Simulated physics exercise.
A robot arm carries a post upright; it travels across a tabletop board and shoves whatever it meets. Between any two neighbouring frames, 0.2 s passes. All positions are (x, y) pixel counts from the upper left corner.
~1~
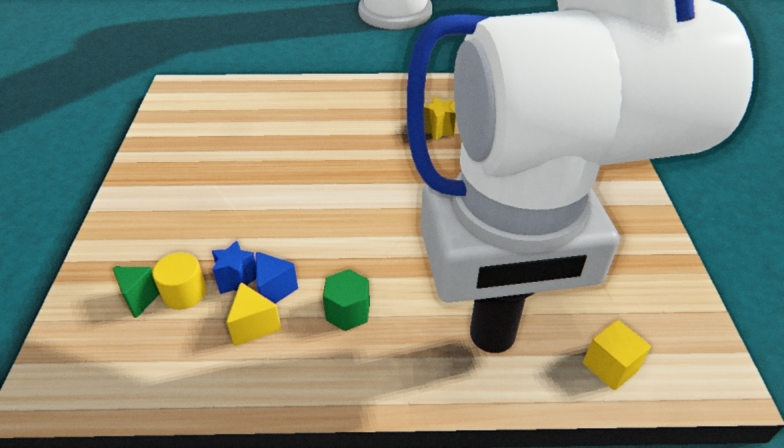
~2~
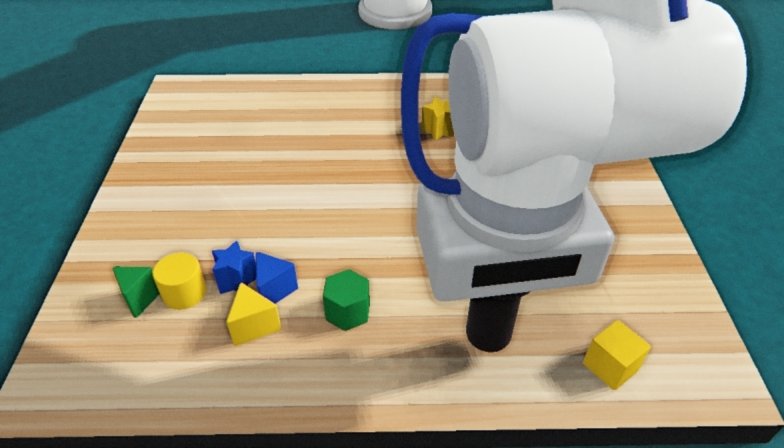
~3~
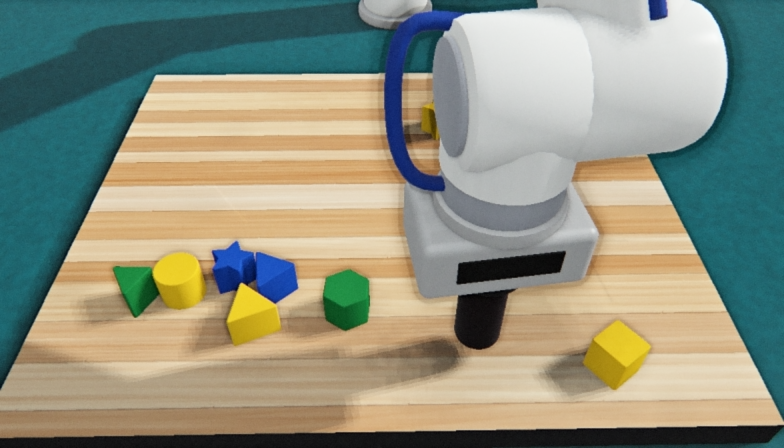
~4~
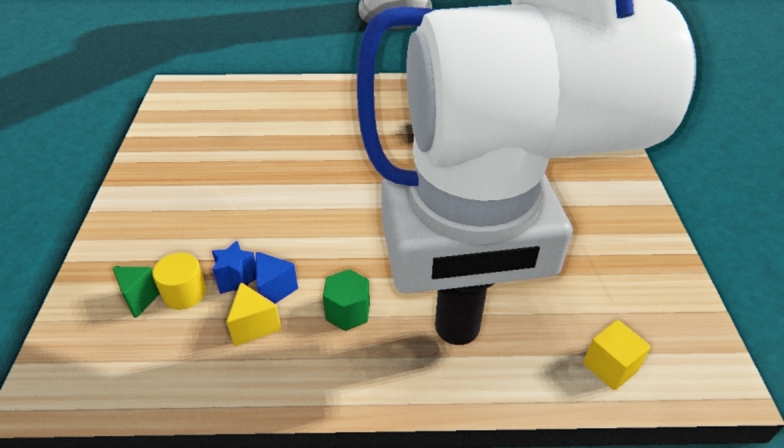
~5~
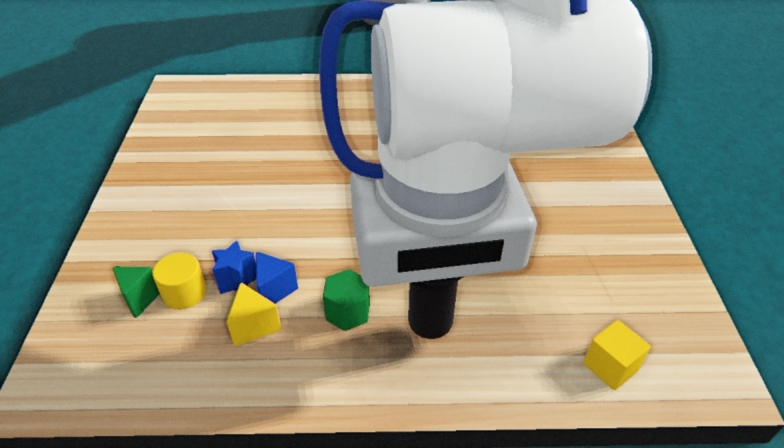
On a wooden board, a robot arm slides its black post left while the blocks stay still.
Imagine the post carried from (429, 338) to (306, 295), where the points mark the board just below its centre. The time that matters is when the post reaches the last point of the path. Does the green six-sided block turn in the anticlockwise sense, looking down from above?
No, that is not how it ends up.
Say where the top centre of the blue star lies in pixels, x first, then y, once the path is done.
About (211, 245).
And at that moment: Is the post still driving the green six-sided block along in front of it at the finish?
I believe so.
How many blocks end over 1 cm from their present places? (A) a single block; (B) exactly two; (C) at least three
My pick is C.
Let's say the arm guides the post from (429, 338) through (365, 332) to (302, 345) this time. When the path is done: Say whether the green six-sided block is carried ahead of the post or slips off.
Answer: Slipped away.
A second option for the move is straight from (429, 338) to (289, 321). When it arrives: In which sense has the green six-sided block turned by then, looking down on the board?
Verdict: Clockwise.
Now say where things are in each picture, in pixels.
In the first frame, lower end of the post at (492, 336), tops of blocks, blue star at (231, 256), yellow triangle at (248, 303), blue triangle at (269, 267), green six-sided block at (346, 287).
In the second frame, post at (488, 335), blocks as before.
In the third frame, post at (476, 333), blocks as before.
In the fourth frame, post at (457, 328), blocks as before.
In the fifth frame, post at (430, 323), blue star at (231, 256), yellow triangle at (248, 303), blue triangle at (269, 267), green six-sided block at (346, 287).
On the path given first. One third of the way, post at (384, 307); green six-sided block at (342, 285).
Two thirds of the way, post at (342, 293); blue star at (225, 256); blue triangle at (266, 263), turned 10° anticlockwise; green six-sided block at (305, 267), turned 20° clockwise.
At the end, post at (303, 280); blue star at (211, 245), turned 65° anticlockwise; yellow triangle not moved; blue triangle at (246, 237), turned 40° anticlockwise; green six-sided block at (278, 245), turned 60° clockwise.
